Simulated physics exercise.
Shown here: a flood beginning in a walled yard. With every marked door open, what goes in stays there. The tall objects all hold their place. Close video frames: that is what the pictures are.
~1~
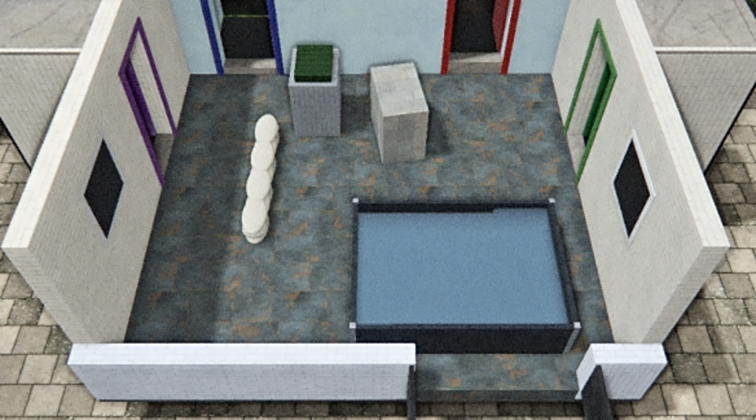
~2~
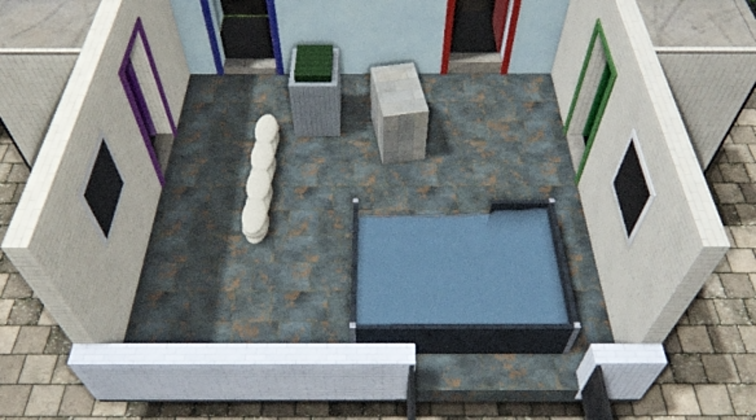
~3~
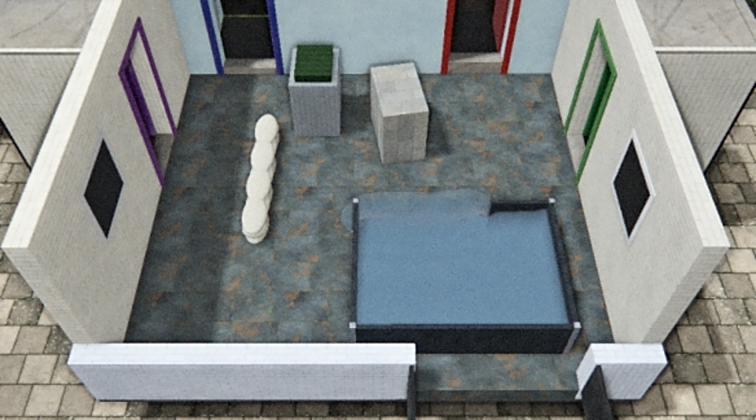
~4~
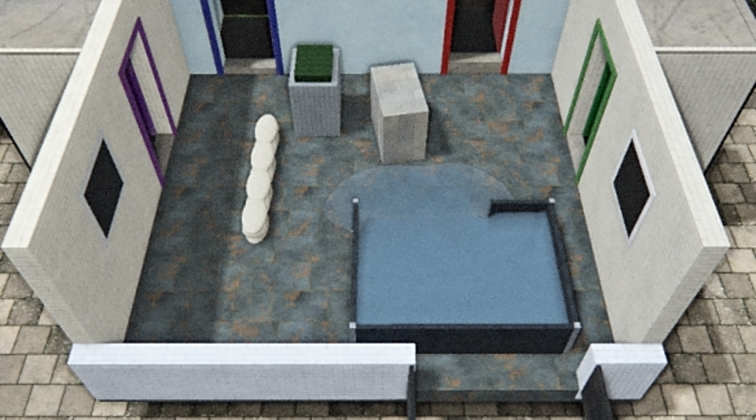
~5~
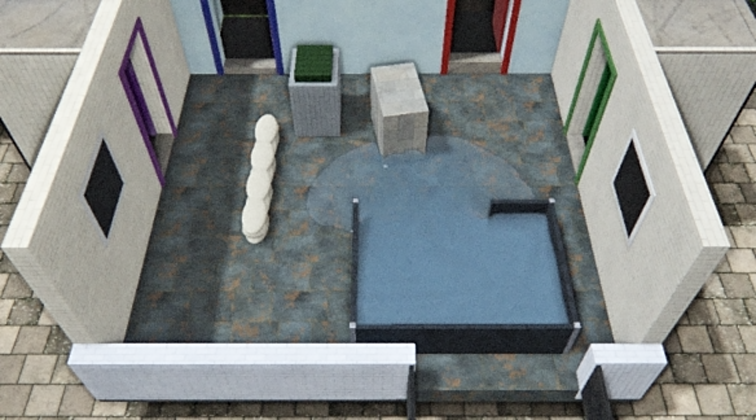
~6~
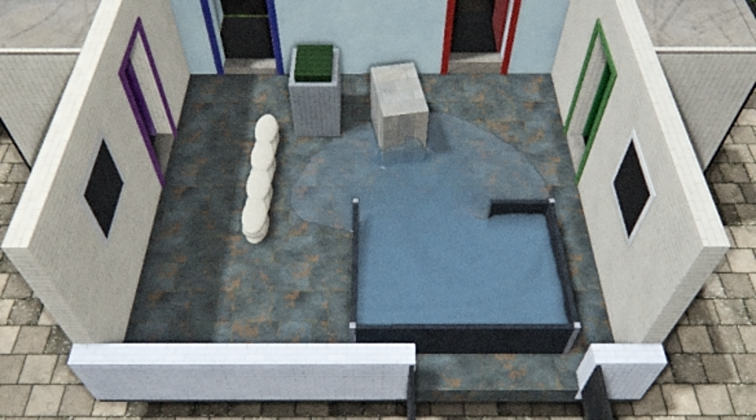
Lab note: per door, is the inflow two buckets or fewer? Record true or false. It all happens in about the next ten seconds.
Red door true; blue door true; purple door true; green door false.
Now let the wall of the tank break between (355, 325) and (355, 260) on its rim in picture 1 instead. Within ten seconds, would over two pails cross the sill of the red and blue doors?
Lab note: Red door below the mark, blue door above the mark.
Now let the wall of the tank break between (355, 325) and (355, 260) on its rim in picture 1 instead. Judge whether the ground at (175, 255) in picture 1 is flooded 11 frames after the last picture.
There: Wet.
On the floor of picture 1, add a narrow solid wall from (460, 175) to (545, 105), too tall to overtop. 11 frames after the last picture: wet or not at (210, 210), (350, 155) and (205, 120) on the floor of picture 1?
In order: Untouched, soaked, untouched.
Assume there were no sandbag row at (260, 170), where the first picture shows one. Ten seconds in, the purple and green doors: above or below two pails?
I reckon the purple door tops it while the green door tops it.
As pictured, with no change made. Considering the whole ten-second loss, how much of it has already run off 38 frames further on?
I'd say about 40 per cent.
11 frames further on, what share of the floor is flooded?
It should be close to 40 %.
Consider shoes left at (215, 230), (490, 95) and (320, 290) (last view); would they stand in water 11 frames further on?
In that order the points end up high and dry, soaked and high and dry.
A moment on, water covers 35 % of the floor; the red door wet at the sill, nothing in, the blue door not reached, the purple door not reached, the green door wet at the sill, nothing in.
Next, water covers 40 % of the floor; the red door under two buckets in, the blue door wet at the sill, nothing in, the purple door not reached, the green door wet at the sill, nothing in.
Then, water covers 60 % of the floor; the red door under two buckets in, the blue door under two buckets in, the purple door wet at the sill, nothing in, the green door under two buckets in.
Later, water covers 95 % of the floor; the red door under two buckets in, the blue door under two buckets in, the purple door wet at the sill, nothing in, the green door over two buckets in.
In the end, water covers 95 % of the floor; the red door under two buckets in, the blue door under two buckets in, the purple door wet at the sill, nothing in, the green door far over two buckets in.
